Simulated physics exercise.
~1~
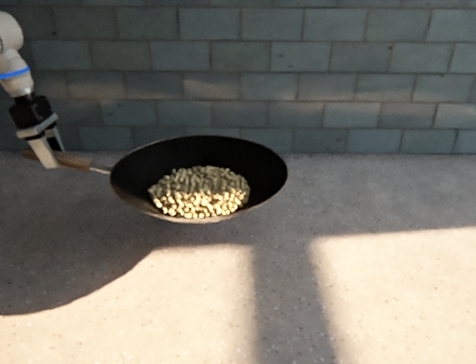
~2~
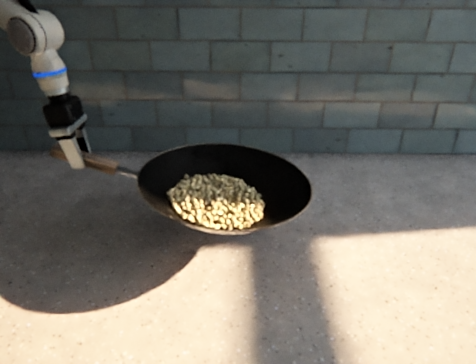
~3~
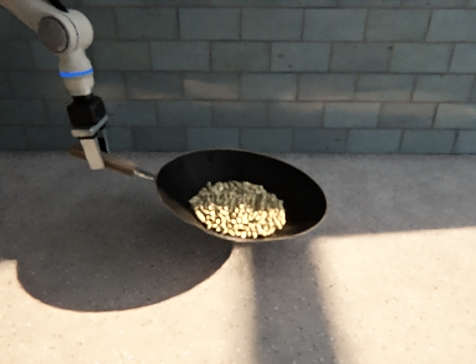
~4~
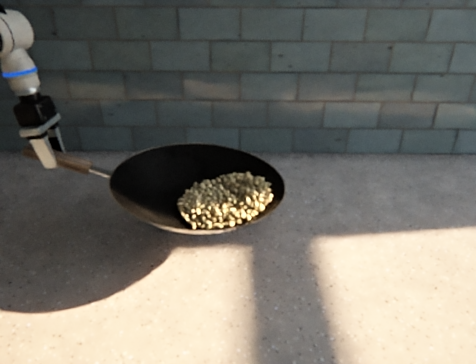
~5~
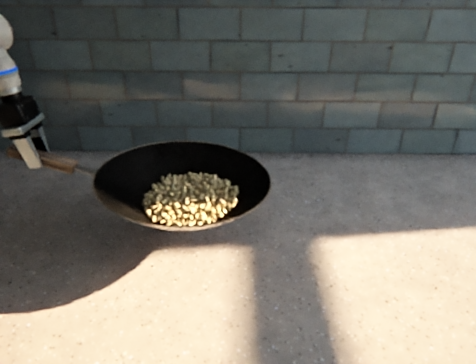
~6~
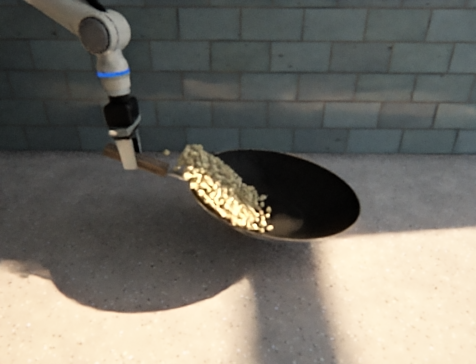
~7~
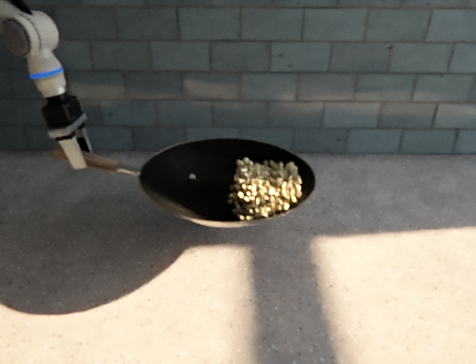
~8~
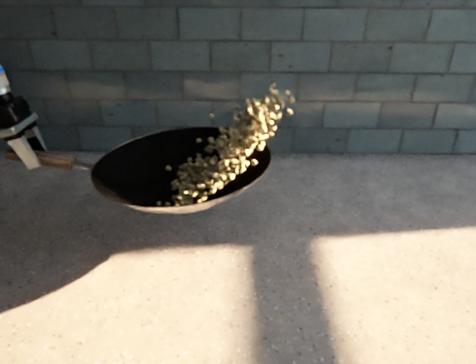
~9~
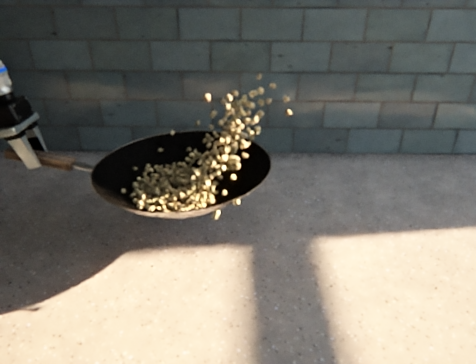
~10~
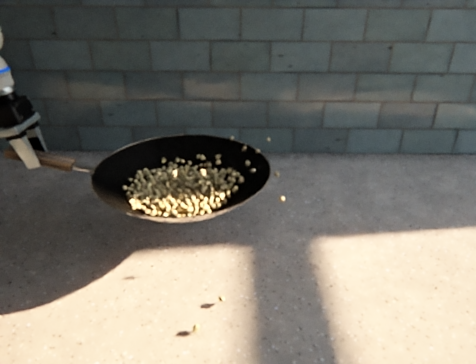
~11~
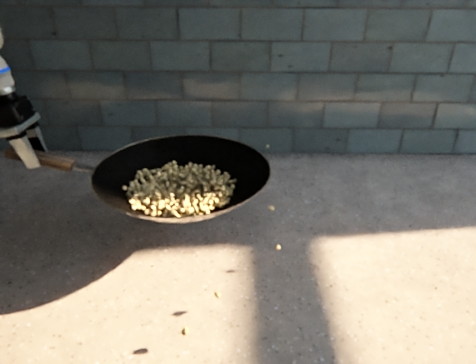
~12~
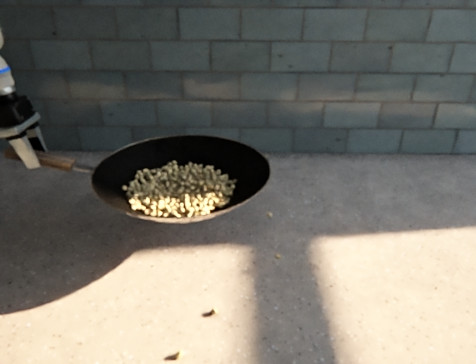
A robot arm holding a dark wok of pale dried beans swings it right, left, right and back left, tilting it so the beans slide and then fly up near the far rim. Most land back in the now still wok, while a few fall past it toward the ground.
